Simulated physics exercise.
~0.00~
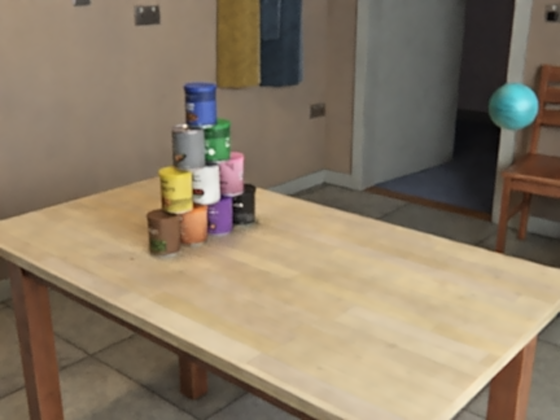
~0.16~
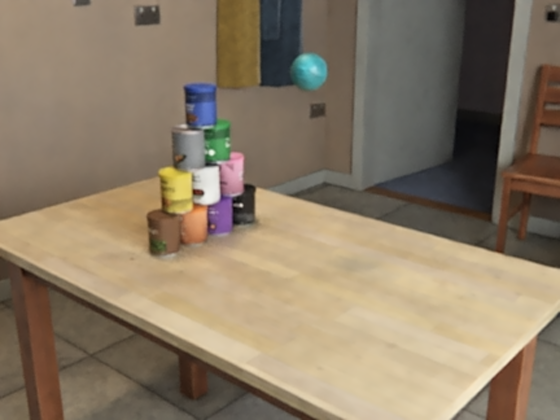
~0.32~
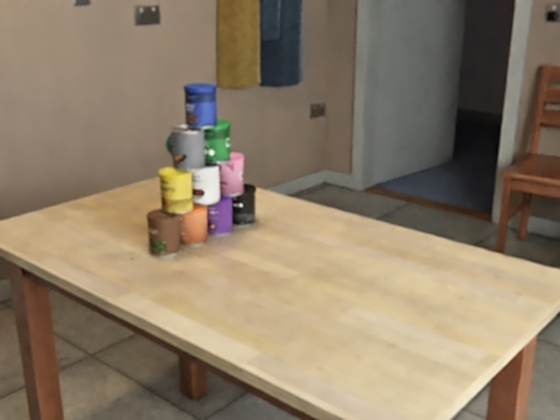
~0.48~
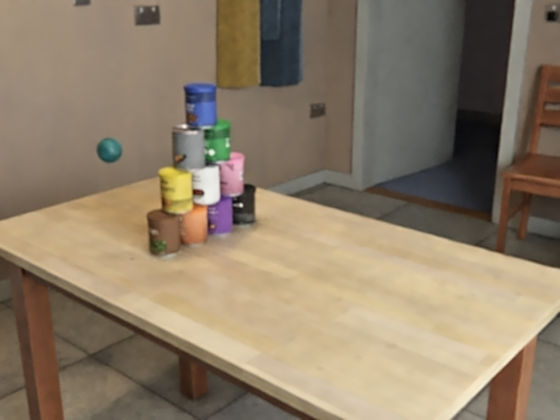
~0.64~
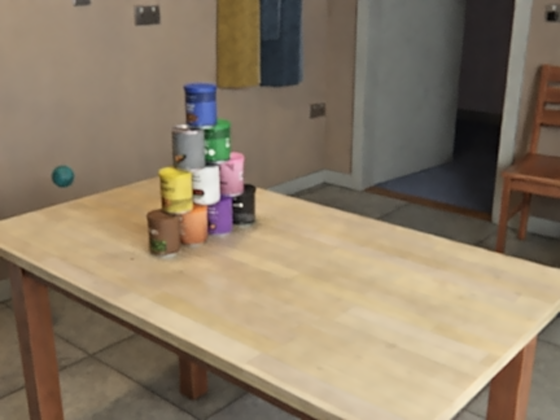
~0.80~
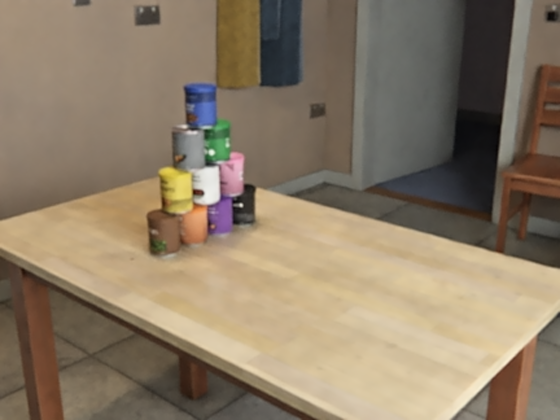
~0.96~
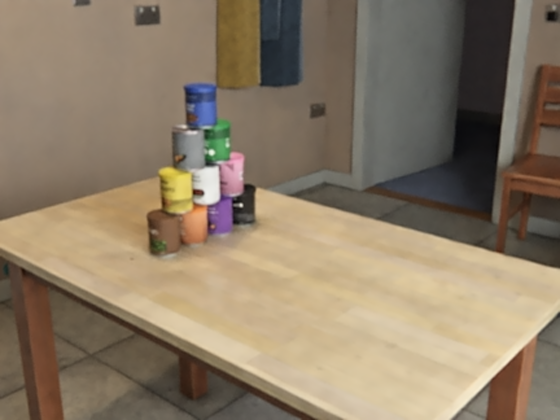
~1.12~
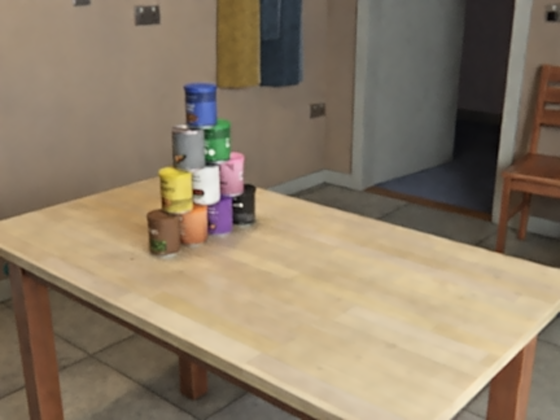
In a room with a wooden table, a turquoise ball flew in from the right toward a stack of colourful tins, passed behind it without knocking any down, and dropped away on the left, leaving the whole stack standing just as before.
